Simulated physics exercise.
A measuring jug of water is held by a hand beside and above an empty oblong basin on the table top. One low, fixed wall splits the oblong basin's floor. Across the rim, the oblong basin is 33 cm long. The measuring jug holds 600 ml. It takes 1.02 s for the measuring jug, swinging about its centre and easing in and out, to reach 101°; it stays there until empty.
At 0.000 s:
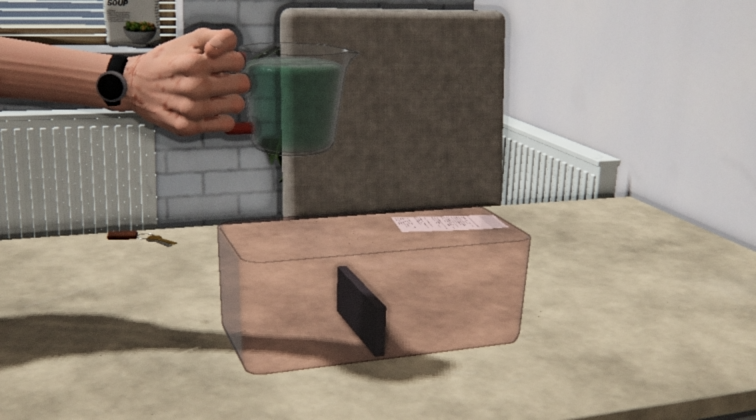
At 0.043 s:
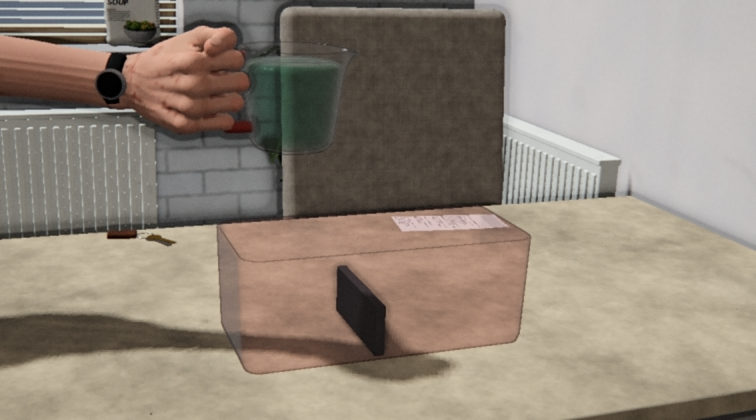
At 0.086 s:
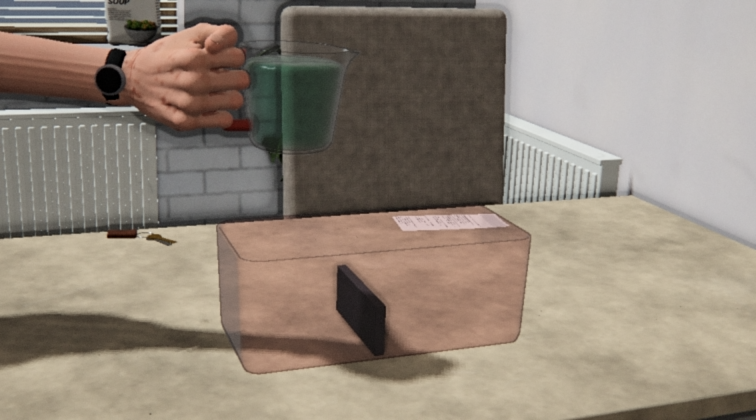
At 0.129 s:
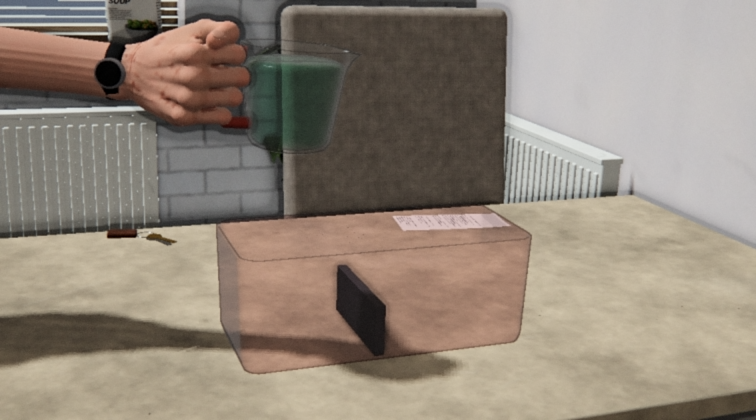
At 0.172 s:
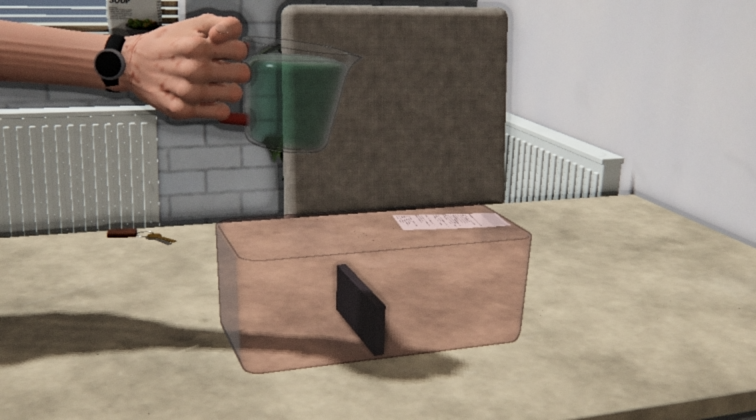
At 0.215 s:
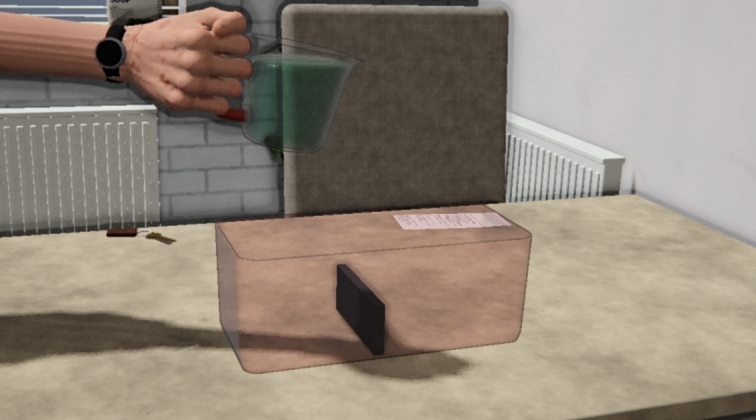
Hand with a black watch holding a clear jug of green liquid above a pinkish oblong basin, slowly tilting it rightward.
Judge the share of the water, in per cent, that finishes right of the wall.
96 percent, roughly.
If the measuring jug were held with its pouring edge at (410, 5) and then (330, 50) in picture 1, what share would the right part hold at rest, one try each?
Around 90 per cent first, around 80 per cent next.
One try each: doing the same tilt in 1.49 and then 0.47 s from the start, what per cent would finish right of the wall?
Respectively about 95 and 90 percent.
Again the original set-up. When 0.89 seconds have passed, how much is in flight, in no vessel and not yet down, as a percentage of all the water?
Close to 20 in every hundred parts.
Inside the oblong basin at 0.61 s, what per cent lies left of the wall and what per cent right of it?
0 on the left, 6 on the right, roughly.
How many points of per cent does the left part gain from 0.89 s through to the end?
Close to 2% of the whole.
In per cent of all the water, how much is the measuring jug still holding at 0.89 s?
Roughly 18 percent remains.
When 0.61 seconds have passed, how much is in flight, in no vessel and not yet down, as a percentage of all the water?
Estimate: Some 22 % of the total.
By 0.61 s the tilt is 65° and 73 per cent is still to pour, 0 is left of the wall and 6 right of it.
By 0.89 s the tilt is 97° and 18 per cent is still to pour, 1 is left of the wall and 61 right of it.
By 1.19 s the tilt is 101° and 1 per cent is still to pour, 2 is left of the wall and 95 right of it.
By 1.52 s the tilt is 101° and 0 per cent is still to pour, 3 is left of the wall and 96 right of it.
At rest 3 per cent lies left of the wall, 96 right of it and 1 outside.
